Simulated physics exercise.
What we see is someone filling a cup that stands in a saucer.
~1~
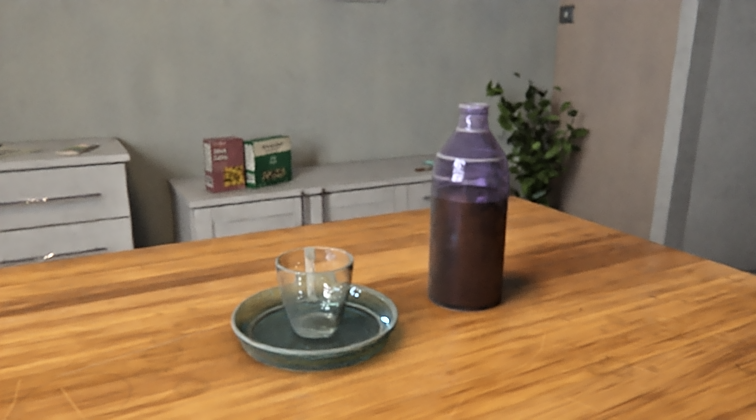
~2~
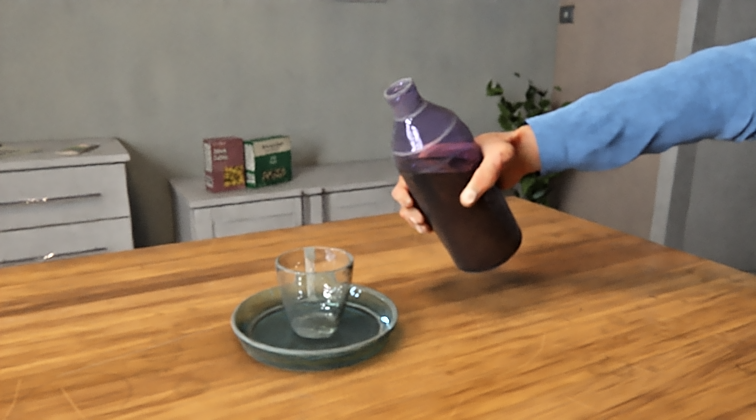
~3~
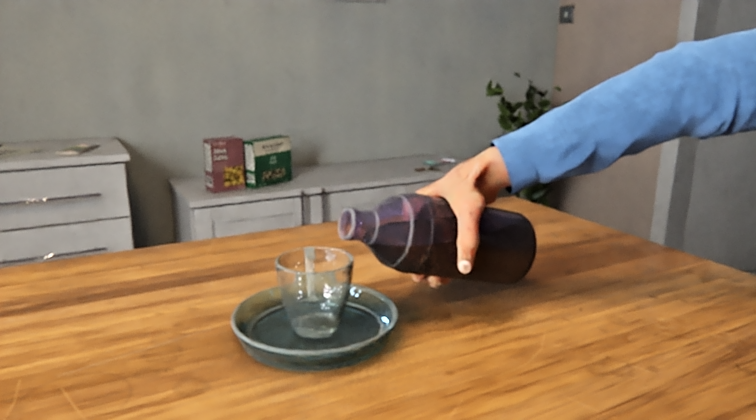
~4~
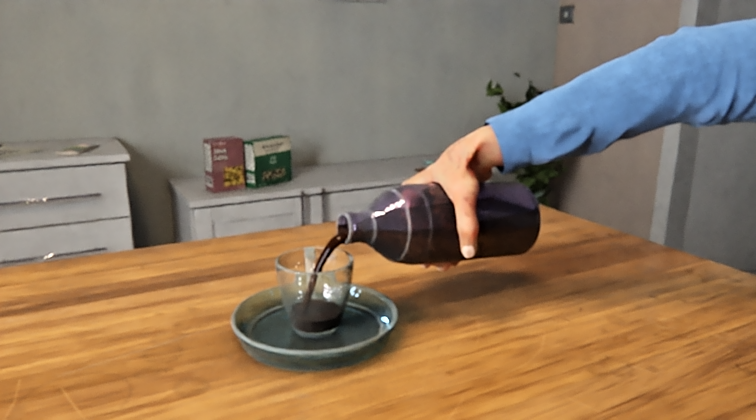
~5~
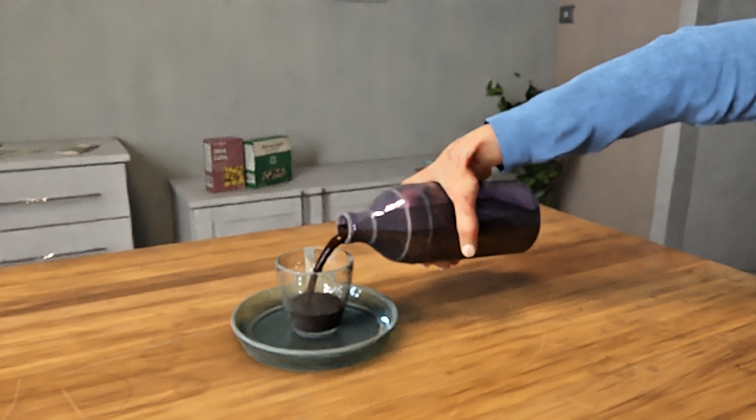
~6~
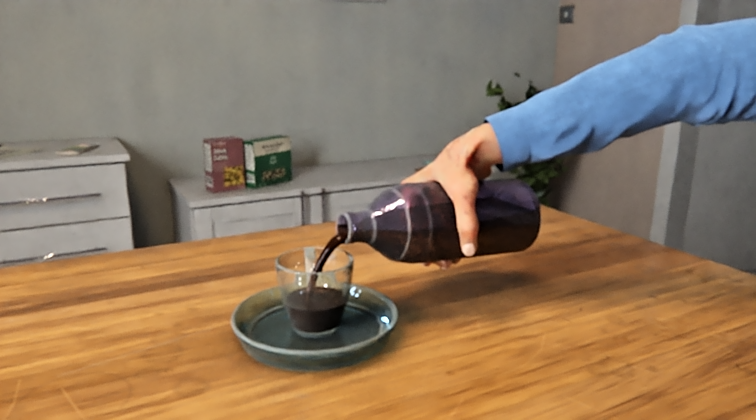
At first, a purple bottle stands on a wooden table to the right of an empty glass cup in a green saucer. A hand in a blue sleeve lifts the bottle and tilts it toward the cup, then pours dark liquid, and the level in the cup rises gradually.
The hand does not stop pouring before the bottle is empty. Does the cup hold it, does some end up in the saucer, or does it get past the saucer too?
The saucer overflows as well.
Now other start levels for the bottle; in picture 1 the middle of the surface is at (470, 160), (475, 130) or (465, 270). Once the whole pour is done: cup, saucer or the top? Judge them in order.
In turn: Past the saucer, on to the top, no farther than the cup.
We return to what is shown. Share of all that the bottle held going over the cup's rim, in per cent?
Result: Close to 65 per cent.
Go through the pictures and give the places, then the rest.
In the first picture, nothing is moving yet; bottle (469, 201) about half full; cup (315, 291) empty; saucer (351, 352) dry.
In the second picture, the bottle is picked up; bottle (445, 171) tipped 35° with all of its load; cup (315, 291) empty.
In the third picture, the bottle leans over the cup; bottle (432, 236) tipped 75° with all of its load; cup (315, 291) empty.
In the fourth picture, the coffee is flowing; bottle (434, 223) tipped 85° with nearly all of its load; cup about a quarter full, surface at (316, 310).
In the fifth picture, the coffee is flowing; bottle (434, 222) tipped 85° with nearly all of its load; cup (315, 291) about a quarter full.
In the sixth picture, the coffee is flowing; bottle (434, 221) tipped 85° with nearly all of its load; cup about a third full, surface at (316, 298); saucer (351, 352) dry.
Next, the cup is full to the brim; the saucer is wet, with room to spare.
After that, the cup is full to the brim; the saucer is nearly full.
Finally, the cup is full to the brim; the saucer is full and running over.
